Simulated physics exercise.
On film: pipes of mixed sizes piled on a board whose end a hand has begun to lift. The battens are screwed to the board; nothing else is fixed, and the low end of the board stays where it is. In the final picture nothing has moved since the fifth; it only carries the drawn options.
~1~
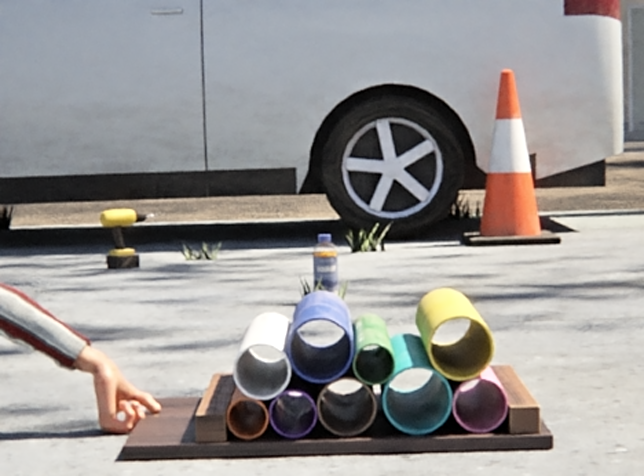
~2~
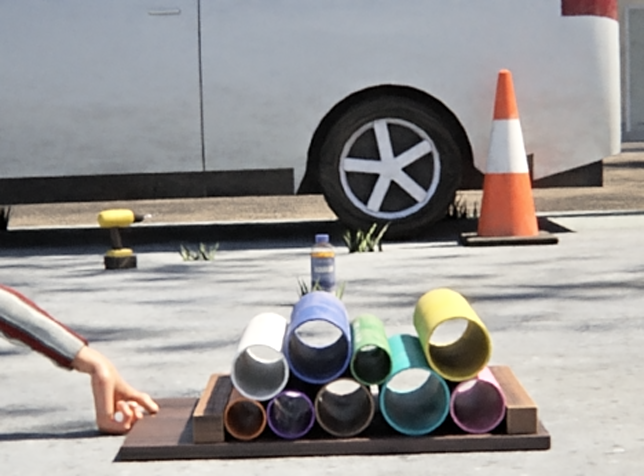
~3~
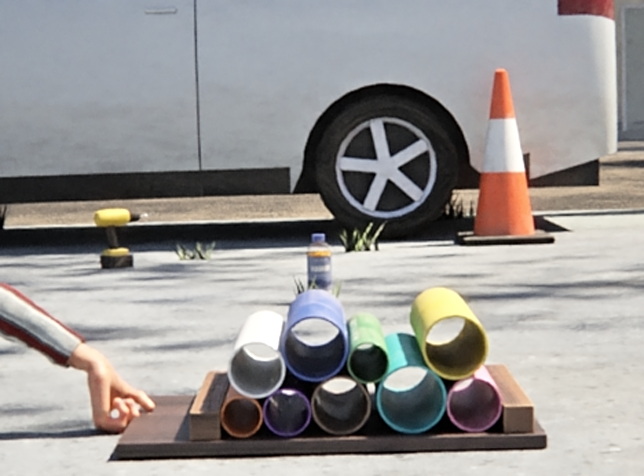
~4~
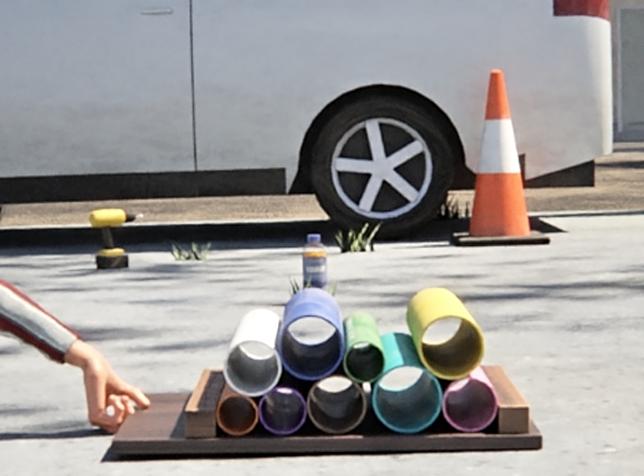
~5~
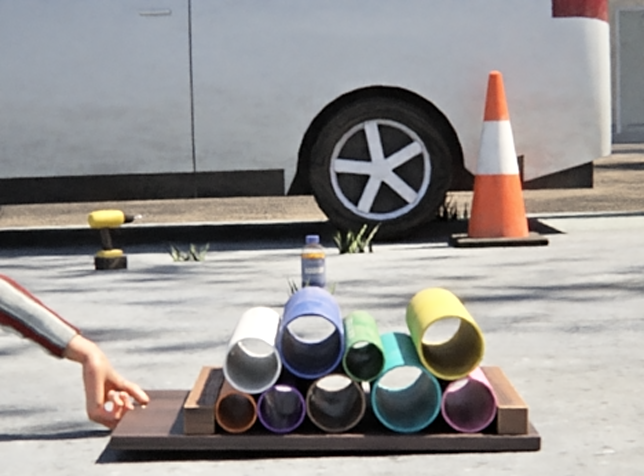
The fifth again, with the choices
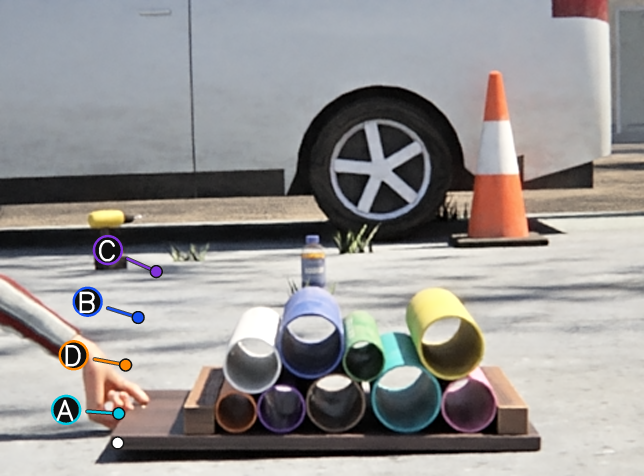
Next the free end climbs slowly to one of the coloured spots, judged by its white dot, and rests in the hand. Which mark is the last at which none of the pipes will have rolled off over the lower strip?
No higher than D.
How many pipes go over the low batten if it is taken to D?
It comes to none.
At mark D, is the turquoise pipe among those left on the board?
Yes, with D.
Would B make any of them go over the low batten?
At B: Yes.
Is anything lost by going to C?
At C: Yes.
On the marked copy, A at (119, 413); B at (138, 318); C at (156, 272); D at (126, 365); the white dot at (117, 443).
With D. Early on, board at 11°.
Further on, board at 12°.
At the end, board at 12°, none over the low batten.
As for the rest, A none over the low batten; B one over the low batten (yellow); C one over the low batten (yellow).
